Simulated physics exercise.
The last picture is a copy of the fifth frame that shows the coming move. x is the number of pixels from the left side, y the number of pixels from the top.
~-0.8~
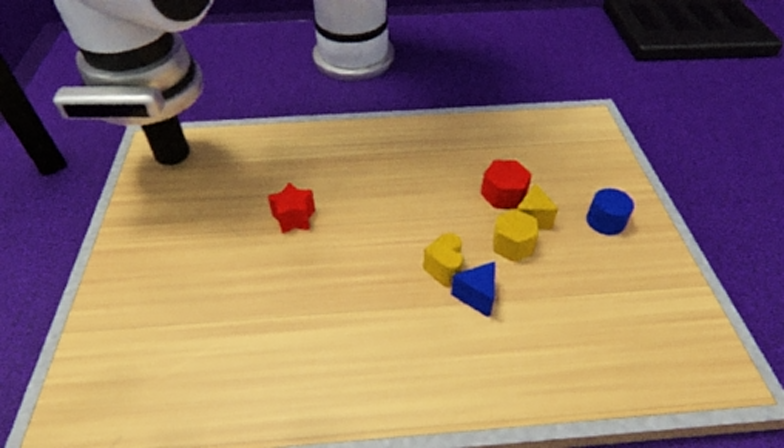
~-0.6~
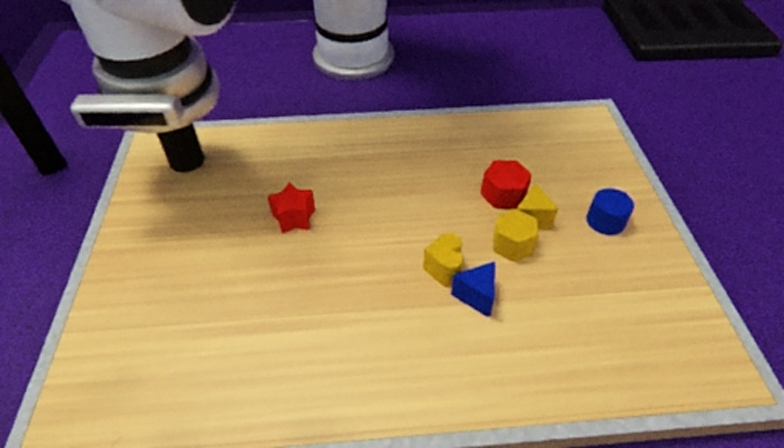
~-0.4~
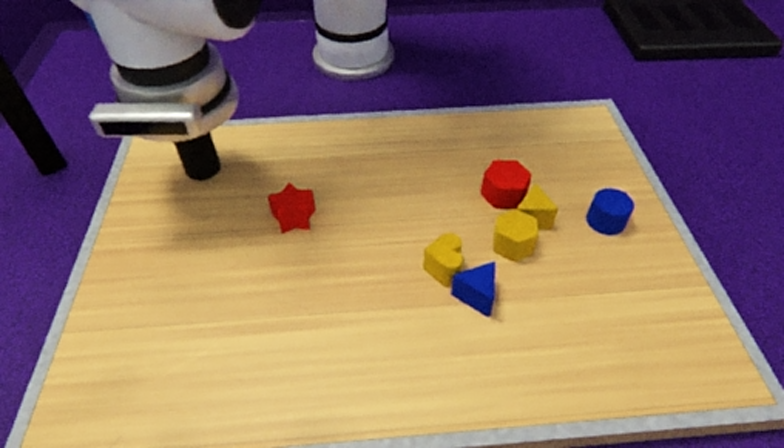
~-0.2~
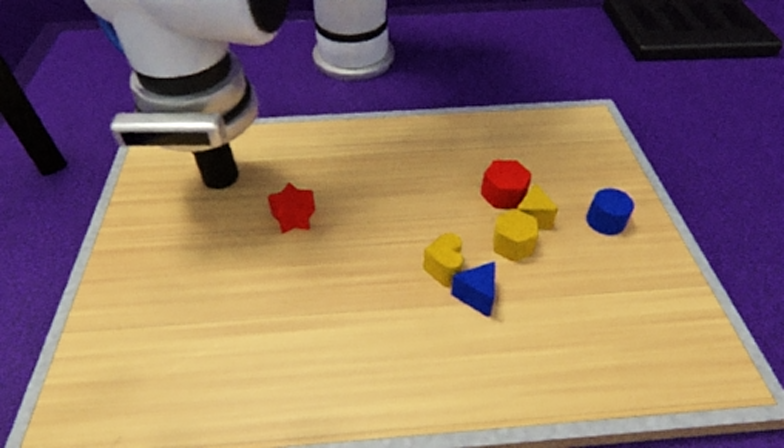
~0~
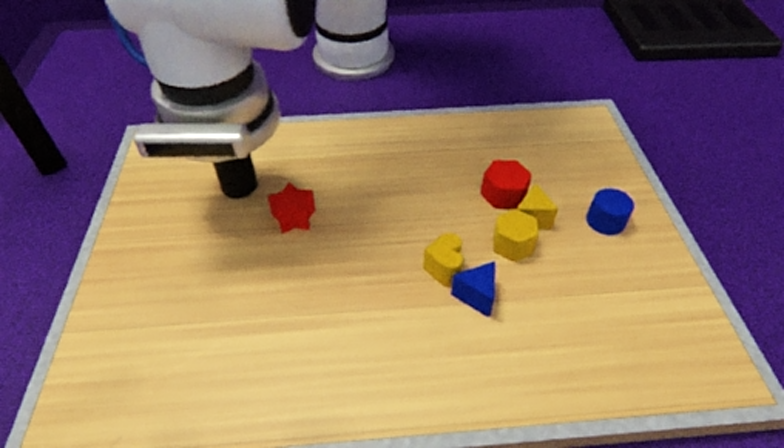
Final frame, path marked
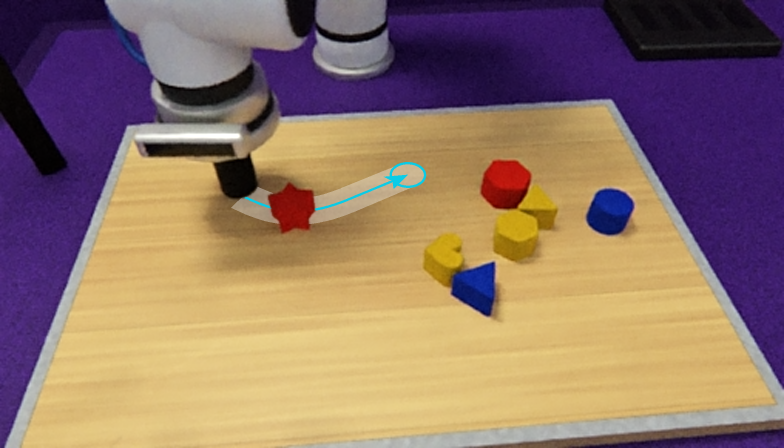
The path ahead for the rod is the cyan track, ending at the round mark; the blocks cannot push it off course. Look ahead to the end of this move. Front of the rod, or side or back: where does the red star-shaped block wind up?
Shed along the way.
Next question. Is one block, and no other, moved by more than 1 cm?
Going by the path, yes.
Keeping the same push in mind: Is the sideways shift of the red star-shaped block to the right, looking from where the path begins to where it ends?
Answer: Yes.
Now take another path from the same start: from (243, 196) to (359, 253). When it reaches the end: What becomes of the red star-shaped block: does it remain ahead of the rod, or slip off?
The rod still has it in front.
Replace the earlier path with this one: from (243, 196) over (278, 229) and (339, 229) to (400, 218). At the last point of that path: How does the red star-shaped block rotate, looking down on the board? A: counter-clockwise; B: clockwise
Option A.
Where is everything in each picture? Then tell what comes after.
The first picture shows tip of the rod (173, 154), middles of tops, red star-shaped block (290, 198).
The second picture shows rod (187, 161), nothing pushed.
The third picture shows rod (204, 169), nothing pushed.
The fourth picture shows rod (221, 177), nothing pushed.
The fifth picture shows rod (240, 186), red star-shaped block (290, 198).
The line goes from (243, 196) over (297, 211) and (356, 196) to (408, 175).
The first path, step by step. One third of the way, rod (295, 201); red star-shaped block (319, 206).
Two thirds of the way, rod (355, 186); red star-shaped block (339, 209), turned 35° clockwise.
At the end, rod (408, 165); red star-shaped block (339, 209), turned 35° clockwise.
